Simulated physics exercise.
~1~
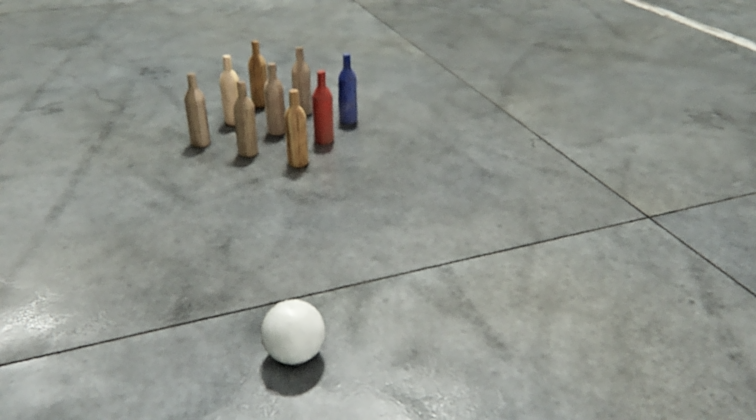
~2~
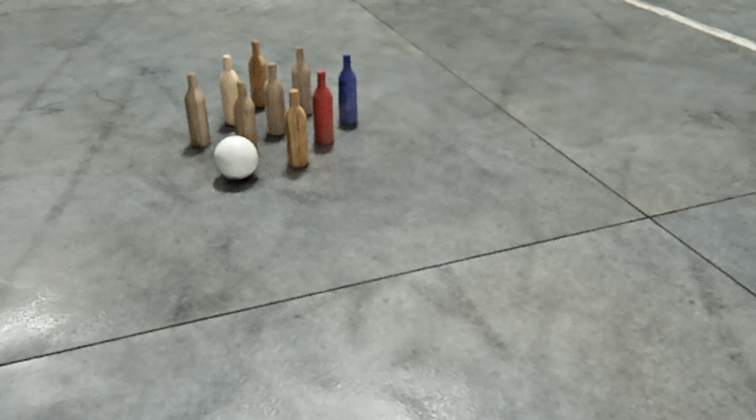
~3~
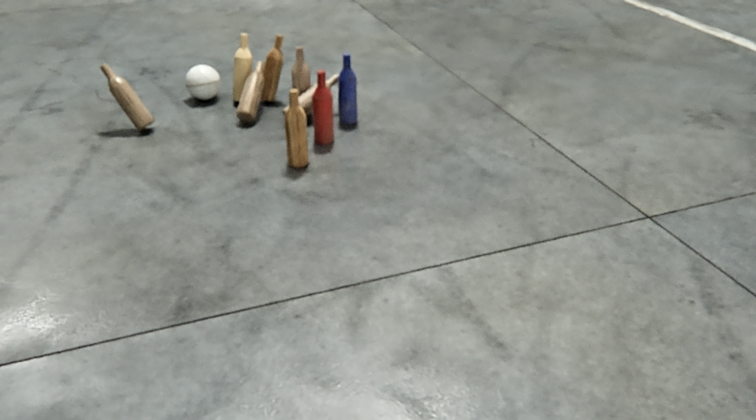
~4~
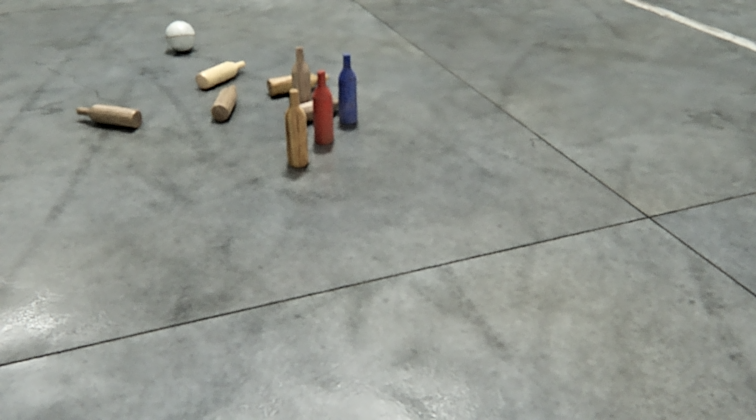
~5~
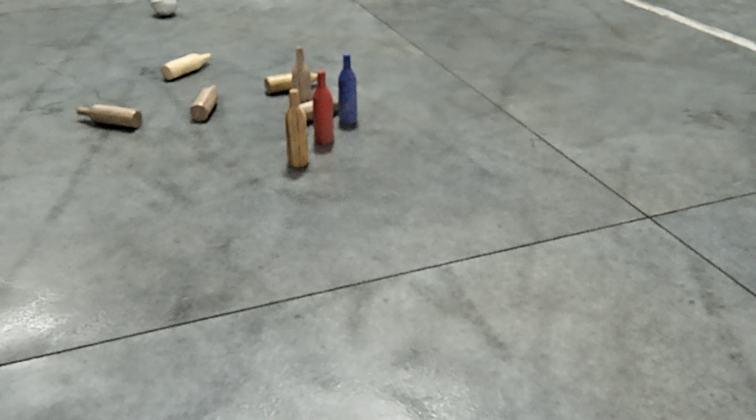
White ball rolling into nine bottle-shaped skittles on a grey floor, toppling five and rolling away as red and blue stay standing.
